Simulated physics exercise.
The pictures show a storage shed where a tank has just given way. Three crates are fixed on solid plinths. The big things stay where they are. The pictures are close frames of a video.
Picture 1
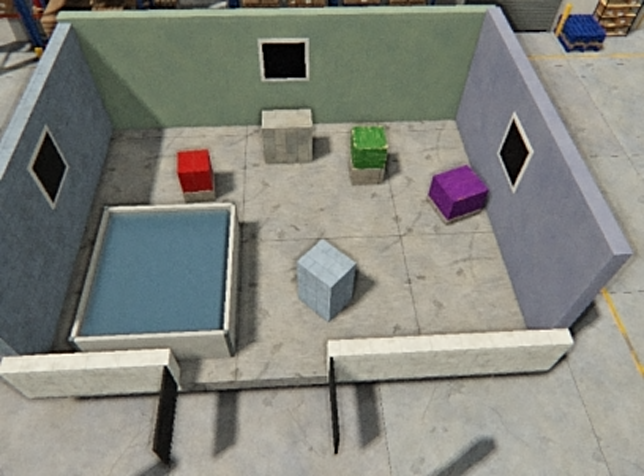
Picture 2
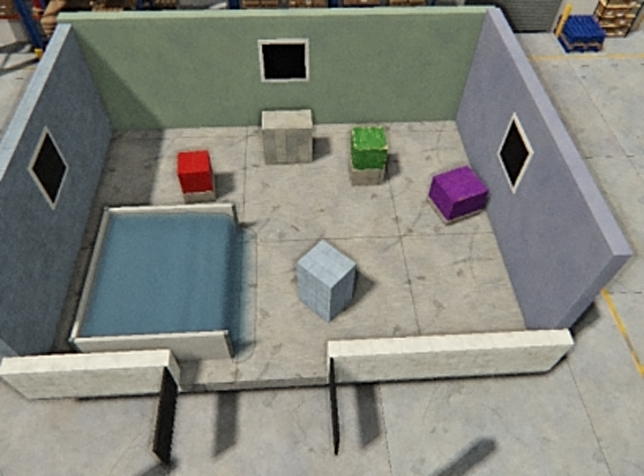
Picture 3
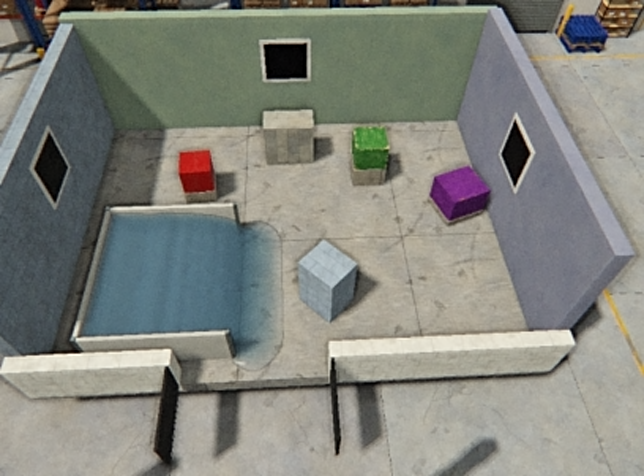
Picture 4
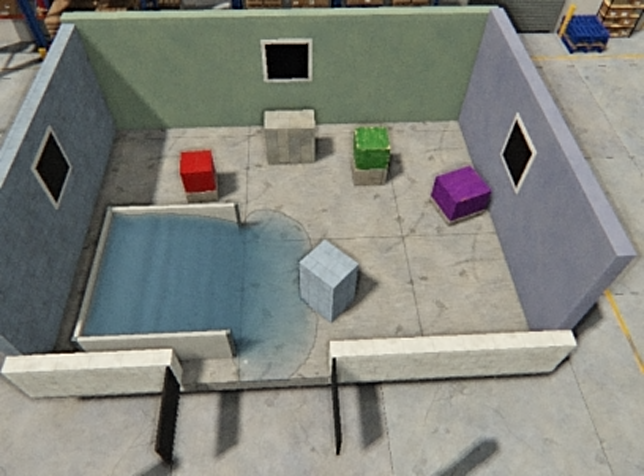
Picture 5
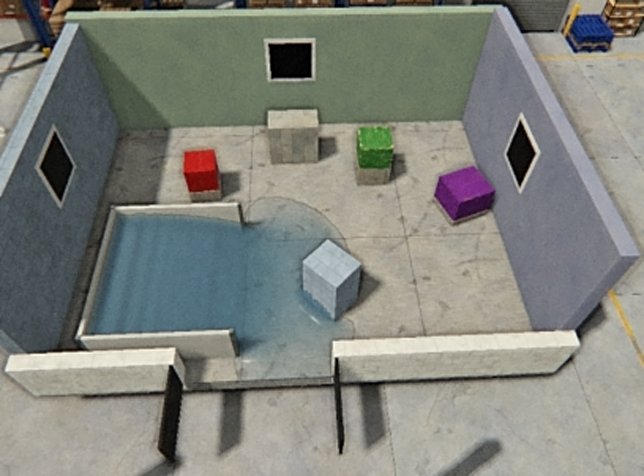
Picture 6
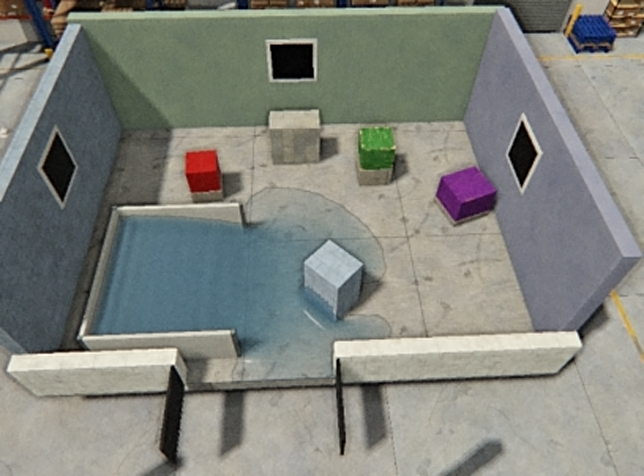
Water pouring from the opened right side of a tank in a walled shed, spreading across the floor and around a pale block.
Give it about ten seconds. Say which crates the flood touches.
In the end: The purple crate is soaked; the green crate keeps dry; the red crate keeps dry.
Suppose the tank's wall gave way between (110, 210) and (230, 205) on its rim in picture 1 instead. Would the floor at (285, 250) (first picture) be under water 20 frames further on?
Answer: No water.
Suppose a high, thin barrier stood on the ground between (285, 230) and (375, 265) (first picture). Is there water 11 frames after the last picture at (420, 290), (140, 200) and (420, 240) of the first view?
In that order: Flooded, no water, no water.
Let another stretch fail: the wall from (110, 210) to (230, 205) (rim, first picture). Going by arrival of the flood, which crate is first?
First comes the red crate.
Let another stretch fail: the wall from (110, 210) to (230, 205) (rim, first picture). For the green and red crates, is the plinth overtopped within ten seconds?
Then: The green crate escapes it, the red crate ends up wet.
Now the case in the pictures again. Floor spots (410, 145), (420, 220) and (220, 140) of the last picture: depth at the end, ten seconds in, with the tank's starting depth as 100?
About 12, 8 and 12 per cent.
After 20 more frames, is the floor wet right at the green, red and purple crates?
My reading: Green: Water there, red: No, purple: Water there.
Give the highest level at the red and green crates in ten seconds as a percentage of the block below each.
Near 60 and 60 in a hundred.
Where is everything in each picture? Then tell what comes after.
The first frame shows still water in the water tank at (162, 268).
In the second frame, water pours out at (233, 282) and has run to (241, 230).
In the third frame, water pours out at (234, 283) and has run to (259, 224).
In the fourth frame, the front is at a hidden place, out from the gap at (235, 283).
In the fifth frame, the front is at (300, 206), out from the gap at (238, 283).
In the sixth frame, water pours out at (240, 284) and has run to a hidden place.
A moment on, water covers 40 % of the floor; the purple crate water round its plinth, the green crate water round its plinth, the red crate not reached.
Next, water covers 55 % of the floor; the purple crate water round its plinth, the green crate water round its plinth, the red crate not reached.
Then, water covers 60 % of the floor; the purple crate water round its plinth, the green crate water round its plinth, the red crate not reached.
Later, water covers 80 % of the floor; the purple crate water round its plinth, the green crate water round its plinth, the red crate water round its plinth.
In the end, water covers 95 % of the floor; the purple crate was topped, the green crate stayed above the water, the red crate stayed above the water.
